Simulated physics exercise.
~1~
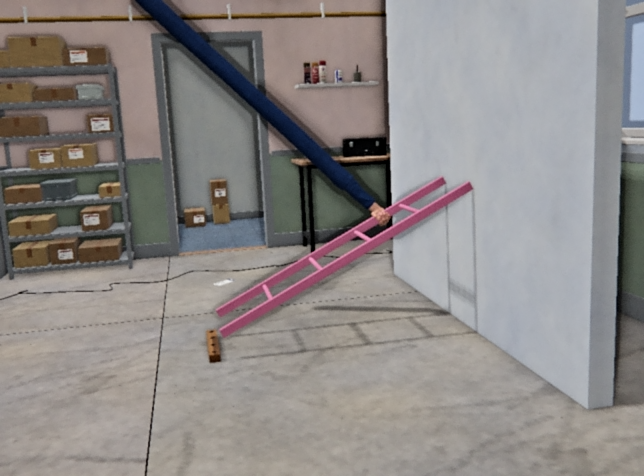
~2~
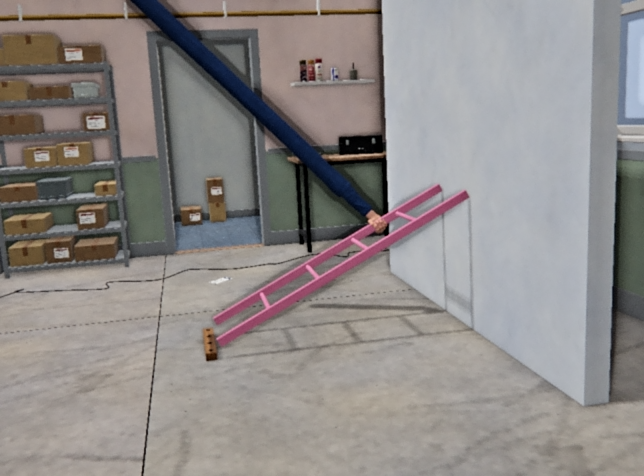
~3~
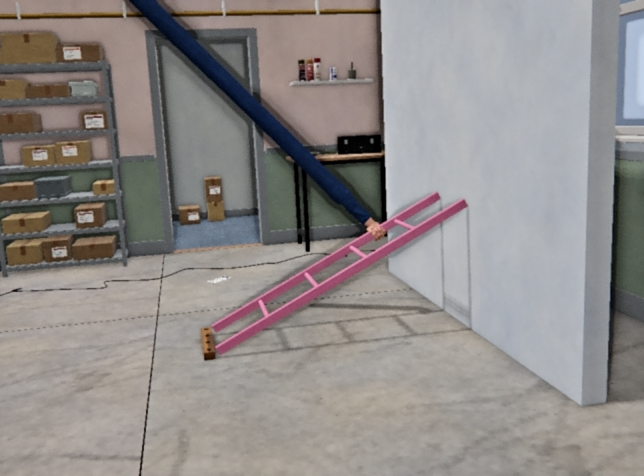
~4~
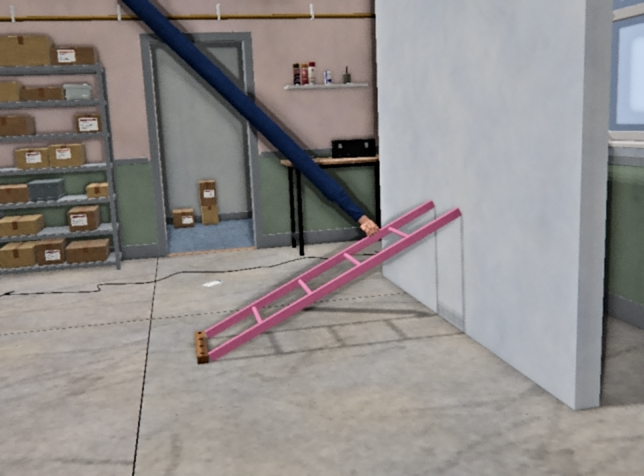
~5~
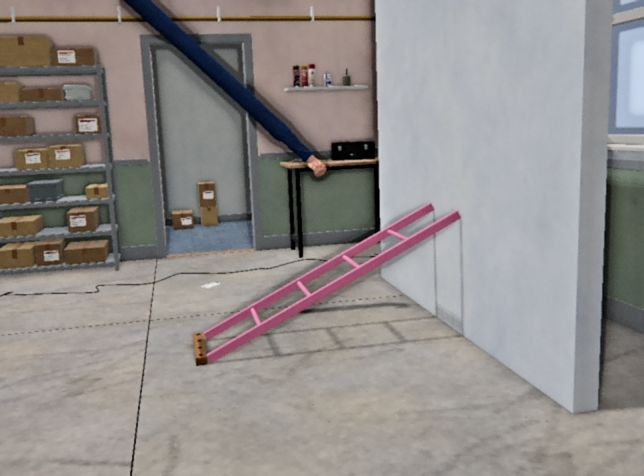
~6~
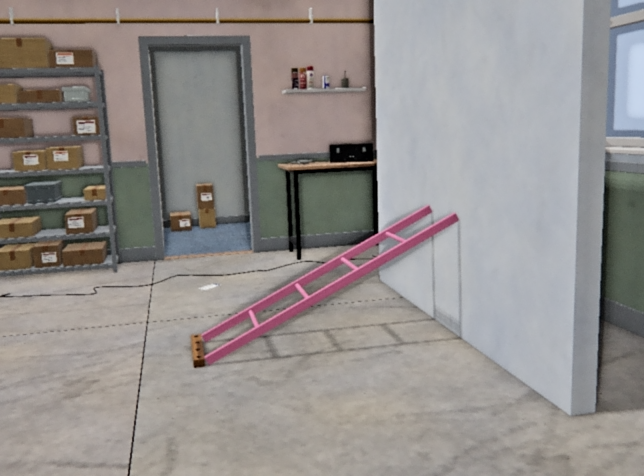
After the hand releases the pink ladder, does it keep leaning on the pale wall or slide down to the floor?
The pink ladder keeps leaning on the wall, with its foot by the small block, after the hand has gone.
